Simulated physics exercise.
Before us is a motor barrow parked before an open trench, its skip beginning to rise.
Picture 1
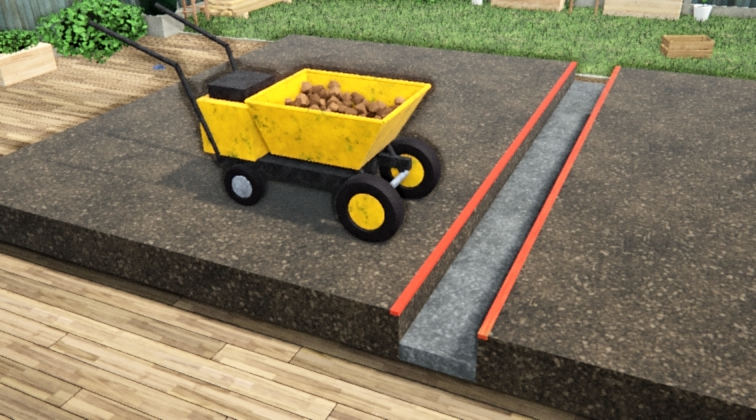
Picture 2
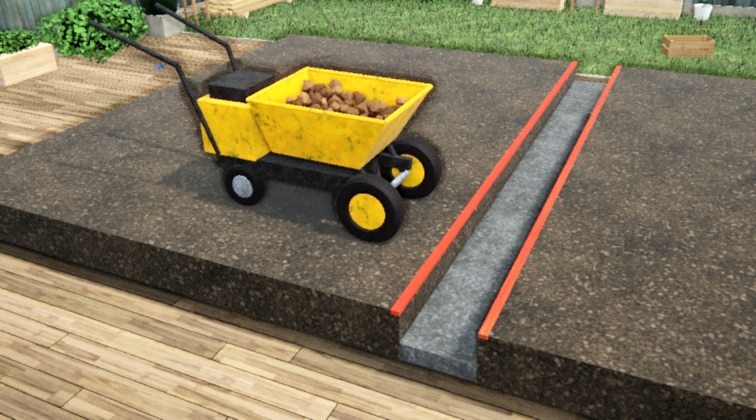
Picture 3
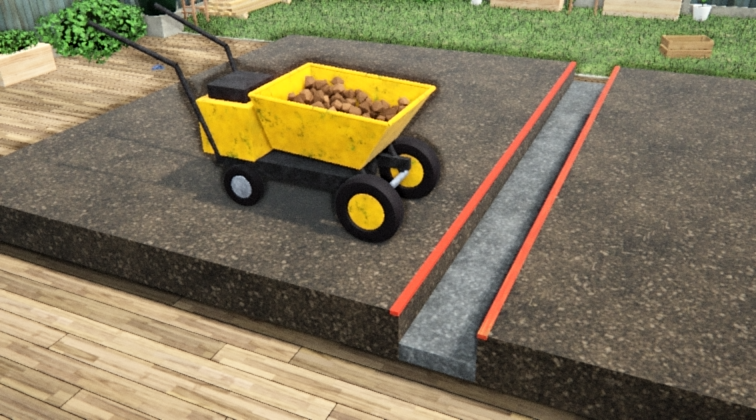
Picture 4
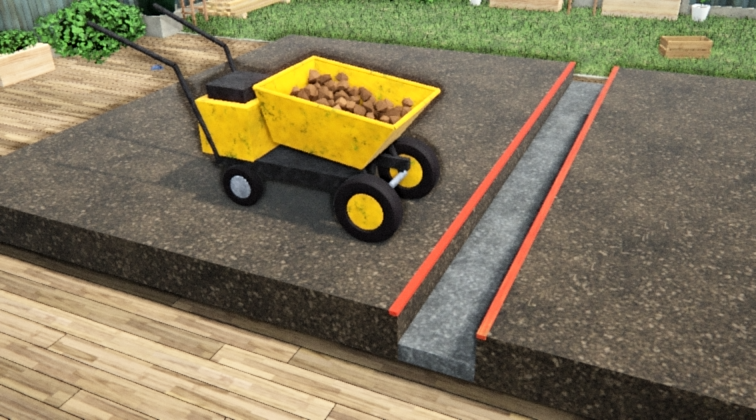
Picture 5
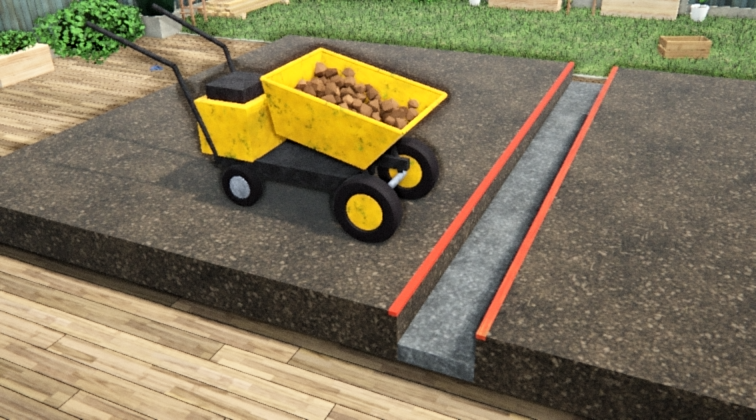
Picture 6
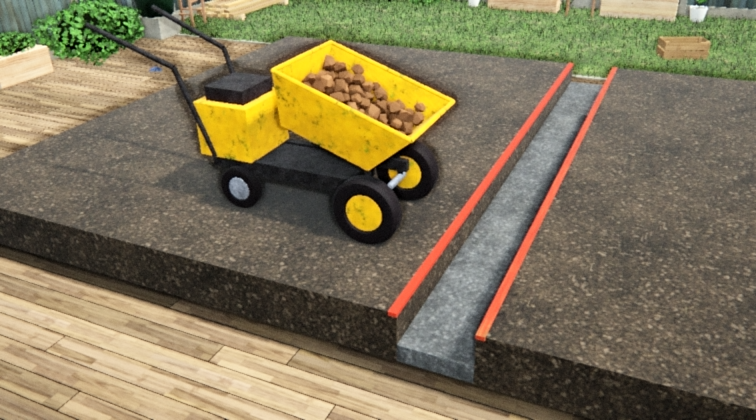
A yellow motor barrow loaded with brown clods stood still beside a narrow trench edged in red, and then its skip slowly tilted forward to the right, its back end rising.
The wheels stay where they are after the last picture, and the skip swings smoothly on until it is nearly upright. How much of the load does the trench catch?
Inside: The greater amount.
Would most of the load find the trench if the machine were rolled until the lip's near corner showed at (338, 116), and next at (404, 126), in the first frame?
Try one: The greater share. Try two: The lesser share.
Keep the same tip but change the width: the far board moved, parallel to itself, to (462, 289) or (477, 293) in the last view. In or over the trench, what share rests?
20 %, then 40 %.
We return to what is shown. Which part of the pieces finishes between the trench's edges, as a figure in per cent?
Roughly 70 %.
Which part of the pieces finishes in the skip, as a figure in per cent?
Estimate: Some 0 %.
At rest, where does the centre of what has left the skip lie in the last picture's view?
Around (505, 256), give or take.
Just after the last frame, skip tipped steeply; every one in the skip.
A moment on, skip tipped right over; roughly two thirds in the skip; roughly a quarter in or heaped over the trench; about a tenth beyond it; just a few falling.
Further on, skip tipped right over; about a tenth in the skip; roughly two thirds in or heaped over the trench; roughly a quarter beyond it.
When it is over, skip tipped right over; the larger part in or heaped over the trench; roughly a quarter beyond it.
